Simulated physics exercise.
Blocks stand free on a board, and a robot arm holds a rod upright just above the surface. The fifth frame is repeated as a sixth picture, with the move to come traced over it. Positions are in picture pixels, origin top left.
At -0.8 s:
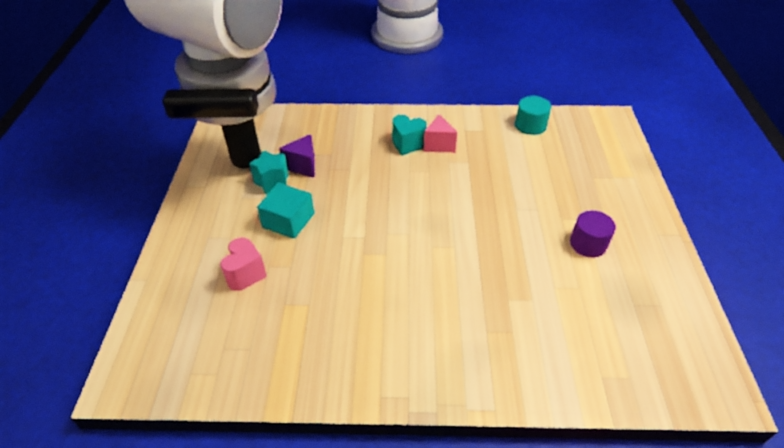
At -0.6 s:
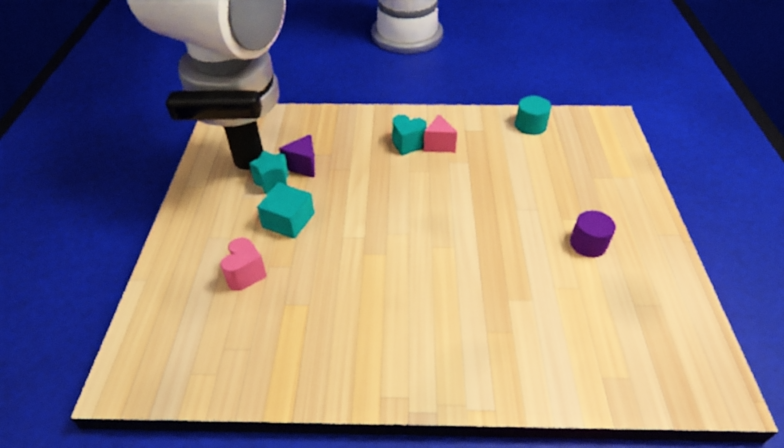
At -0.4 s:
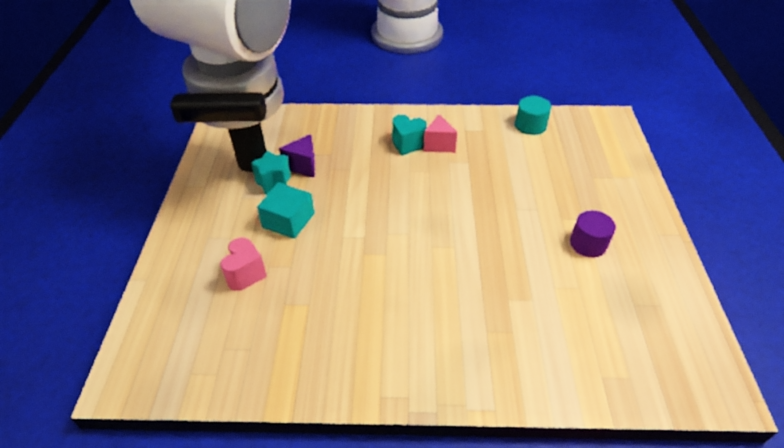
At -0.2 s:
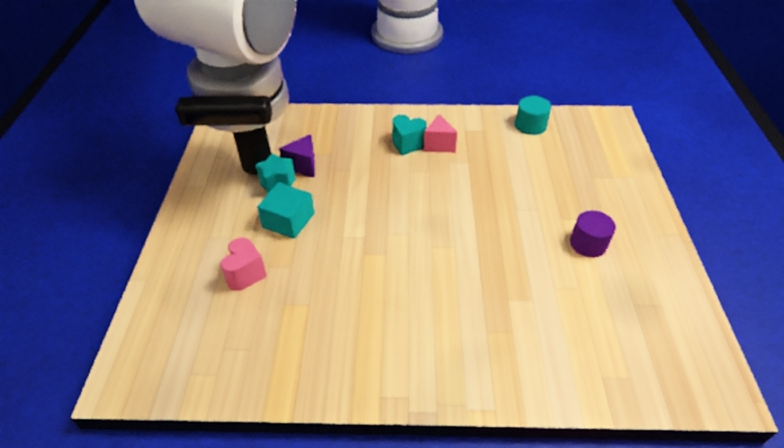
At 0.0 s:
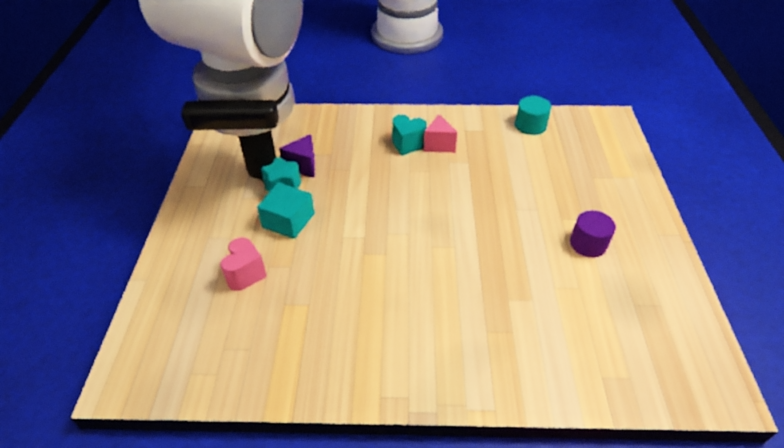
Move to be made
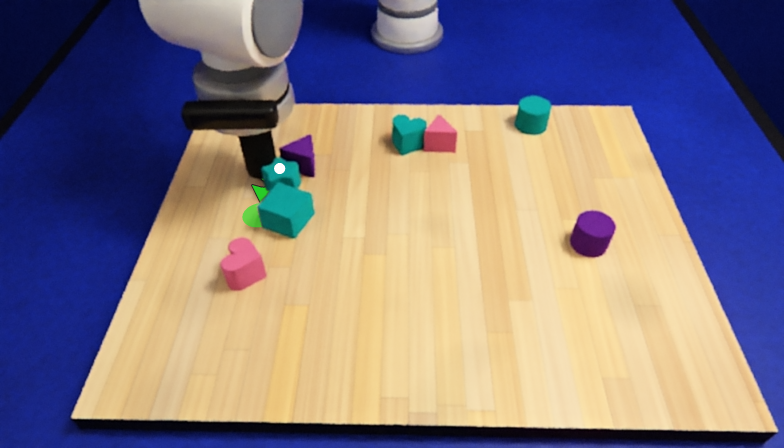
The robot arm's rod nudges the turquoise star slightly right and down toward the turquoise block.
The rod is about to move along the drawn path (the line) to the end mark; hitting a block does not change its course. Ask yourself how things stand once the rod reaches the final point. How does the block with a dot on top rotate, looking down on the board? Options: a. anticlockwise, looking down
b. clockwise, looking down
a - anticlockwise, looking down.
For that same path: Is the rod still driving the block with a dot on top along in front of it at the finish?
No - that is not the case.
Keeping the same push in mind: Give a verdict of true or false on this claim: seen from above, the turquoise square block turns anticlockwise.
It is false.
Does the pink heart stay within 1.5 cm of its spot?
That would be a yes.
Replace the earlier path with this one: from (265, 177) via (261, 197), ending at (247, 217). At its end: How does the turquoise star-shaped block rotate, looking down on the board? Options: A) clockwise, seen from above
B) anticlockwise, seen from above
Answer: B.
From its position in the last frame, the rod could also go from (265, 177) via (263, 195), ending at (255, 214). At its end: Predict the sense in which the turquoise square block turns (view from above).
It swings round clockwise.
The drawn path runs from (265, 177) directly to (259, 215); the dot is on the turquoise star-shaped block.
What follows on the original path. Halfway along, rod (260, 189); turquoise star-shaped block (287, 177), turned 35° anticlockwise; turquoise square block (291, 206), turned 20° clockwise.
At the end, rod (258, 208); pink heart not moved; turquoise star-shaped block (287, 179), turned 55° anticlockwise; turquoise square block (293, 207), turned 30° clockwise; purple triangular block not moved.
